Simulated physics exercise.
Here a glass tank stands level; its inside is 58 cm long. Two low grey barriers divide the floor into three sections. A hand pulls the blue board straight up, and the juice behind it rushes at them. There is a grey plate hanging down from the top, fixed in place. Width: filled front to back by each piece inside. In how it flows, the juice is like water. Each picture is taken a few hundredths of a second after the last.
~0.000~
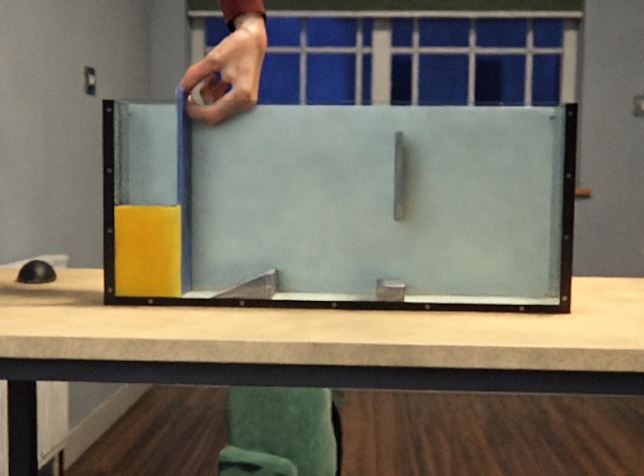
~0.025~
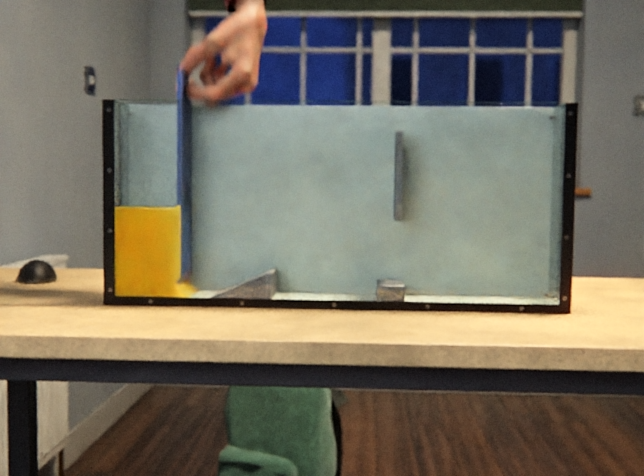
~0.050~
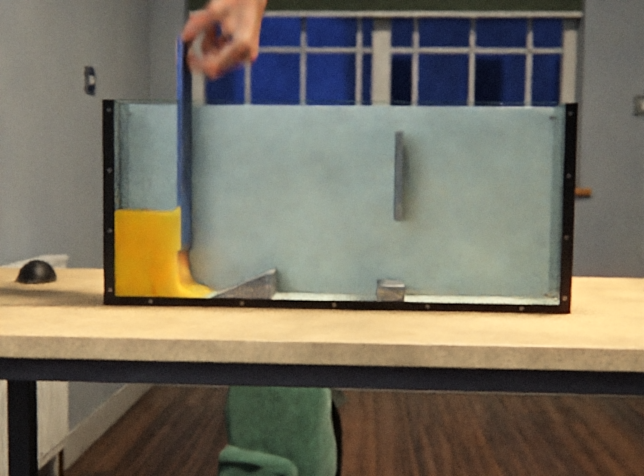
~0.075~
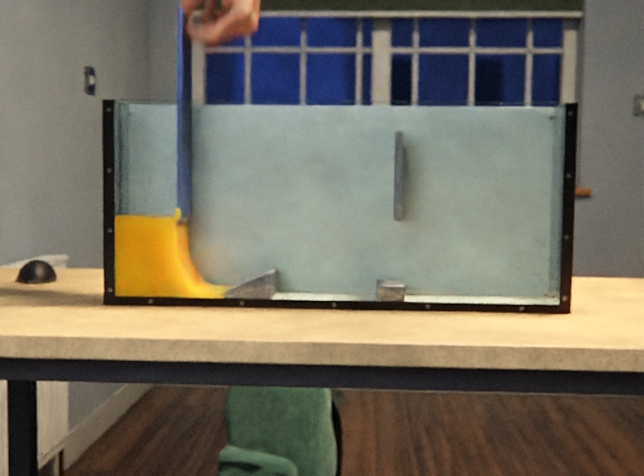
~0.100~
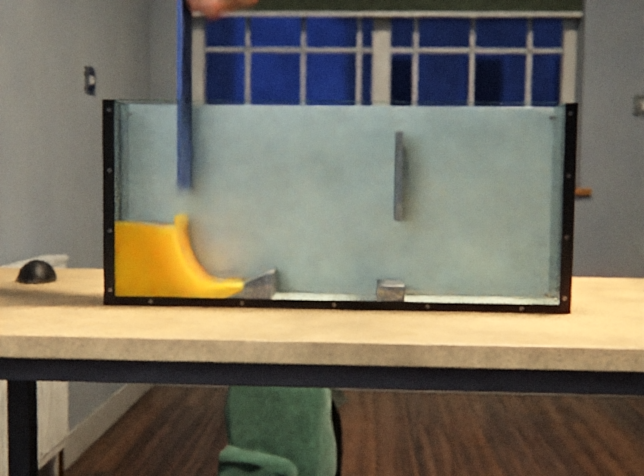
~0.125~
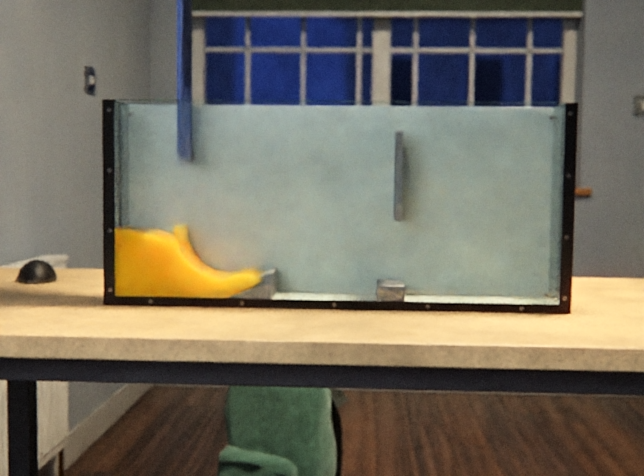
A hand lifts a blue board straight up inside a clear, black-edged tank on a pale table, seen from the front by a still camera in a grey-walled room. Yellow liquid stands at the left, with two low grey barriers and a hanging grey plate farther right. The liquid slumps, spreads rightward beneath the rising board and climbs the first, ramped barrier.
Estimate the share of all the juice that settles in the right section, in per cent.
I would say roughly 30 per cent.
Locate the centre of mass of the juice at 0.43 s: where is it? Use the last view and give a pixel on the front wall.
Look around (276, 286) on the front wall - that's where it is.
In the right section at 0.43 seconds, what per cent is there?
Roughly 16 in a hundred.
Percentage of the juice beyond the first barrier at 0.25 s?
Roughly 22 percent.
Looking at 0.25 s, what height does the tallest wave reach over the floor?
About 7.0 cm.
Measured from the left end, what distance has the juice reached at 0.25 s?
About 32 cm.
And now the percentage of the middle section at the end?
Near 24 in a hundred.
Then, 0.25 s in, the shares are 77, 23 and 0 per cent from left to right.
Then, 0.43 s in, the shares are 55, 29 and 16 per cent from left to right.
Then, 0.77 s in, the shares are 48, 23 and 29 per cent from left to right.
Finally, the split from left to right is 47, 24 and 29 per cent.
